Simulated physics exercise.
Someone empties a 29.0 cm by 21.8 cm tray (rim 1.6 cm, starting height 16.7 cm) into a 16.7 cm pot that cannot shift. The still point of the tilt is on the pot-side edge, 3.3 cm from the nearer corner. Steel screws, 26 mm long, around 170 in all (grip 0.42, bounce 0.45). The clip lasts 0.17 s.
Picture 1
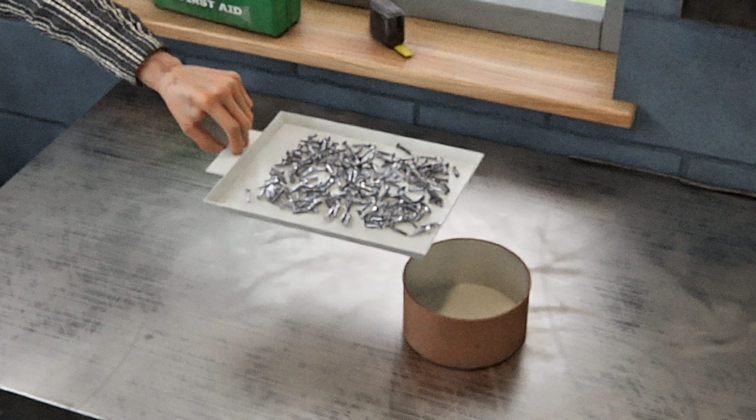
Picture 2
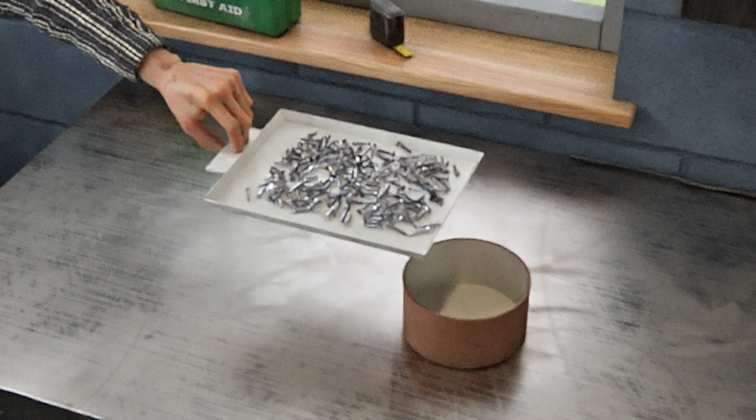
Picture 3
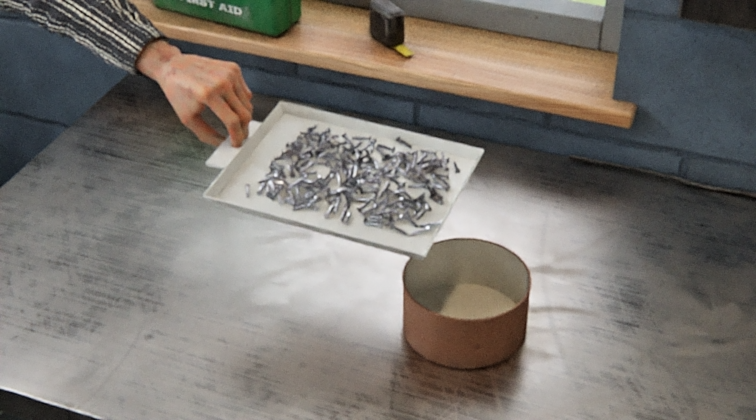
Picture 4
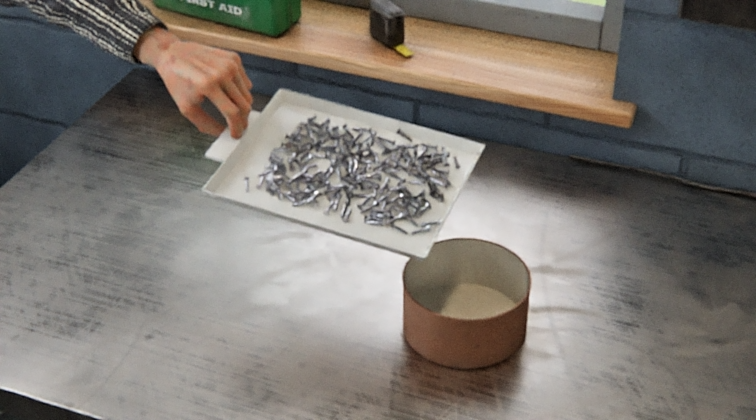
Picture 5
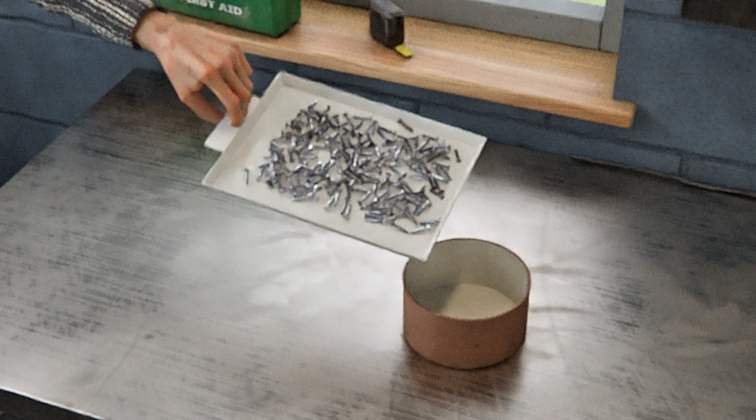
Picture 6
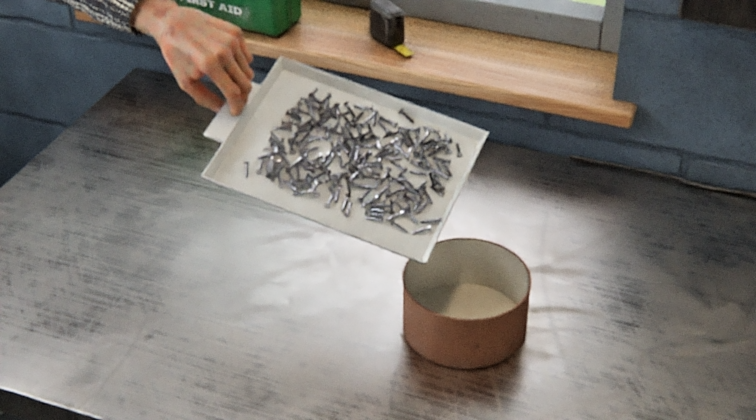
A hand held a white tray of small steel screws beside a round, brown pot on a metal table, then gradually raised the left side, tilting the tray toward the pot.
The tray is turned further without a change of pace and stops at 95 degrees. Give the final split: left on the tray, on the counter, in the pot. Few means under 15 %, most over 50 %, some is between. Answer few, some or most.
Tray: Few, counter: Most, pot: Few.
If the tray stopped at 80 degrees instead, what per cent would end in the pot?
In that case some 0 per cent.
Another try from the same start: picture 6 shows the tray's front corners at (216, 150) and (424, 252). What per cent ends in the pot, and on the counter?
Pot 55, counter 45.
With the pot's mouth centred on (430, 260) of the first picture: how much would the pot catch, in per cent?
Some 0 per cent.
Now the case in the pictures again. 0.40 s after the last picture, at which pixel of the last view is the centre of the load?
At about (409, 275).
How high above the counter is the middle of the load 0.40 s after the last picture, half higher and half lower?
Some 16 cm.
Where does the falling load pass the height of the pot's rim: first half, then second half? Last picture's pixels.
First near (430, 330), later near (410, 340).
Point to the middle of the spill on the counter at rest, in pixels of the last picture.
At about (432, 415).
Then, 0.24 s after the last picture, tilt 57 degrees; the tray holds 100 %, the pot 0 %.
Then, 0.40 s after the last picture, tilt 83 degrees; the tray holds 55 %, the pot 0 %.
Then, 0.68 s after the last picture, tilt 95 degrees; the tray holds 0 %, the pot 0 %.
In the end, tray 0 %, counter 100 %, pot 0 %.
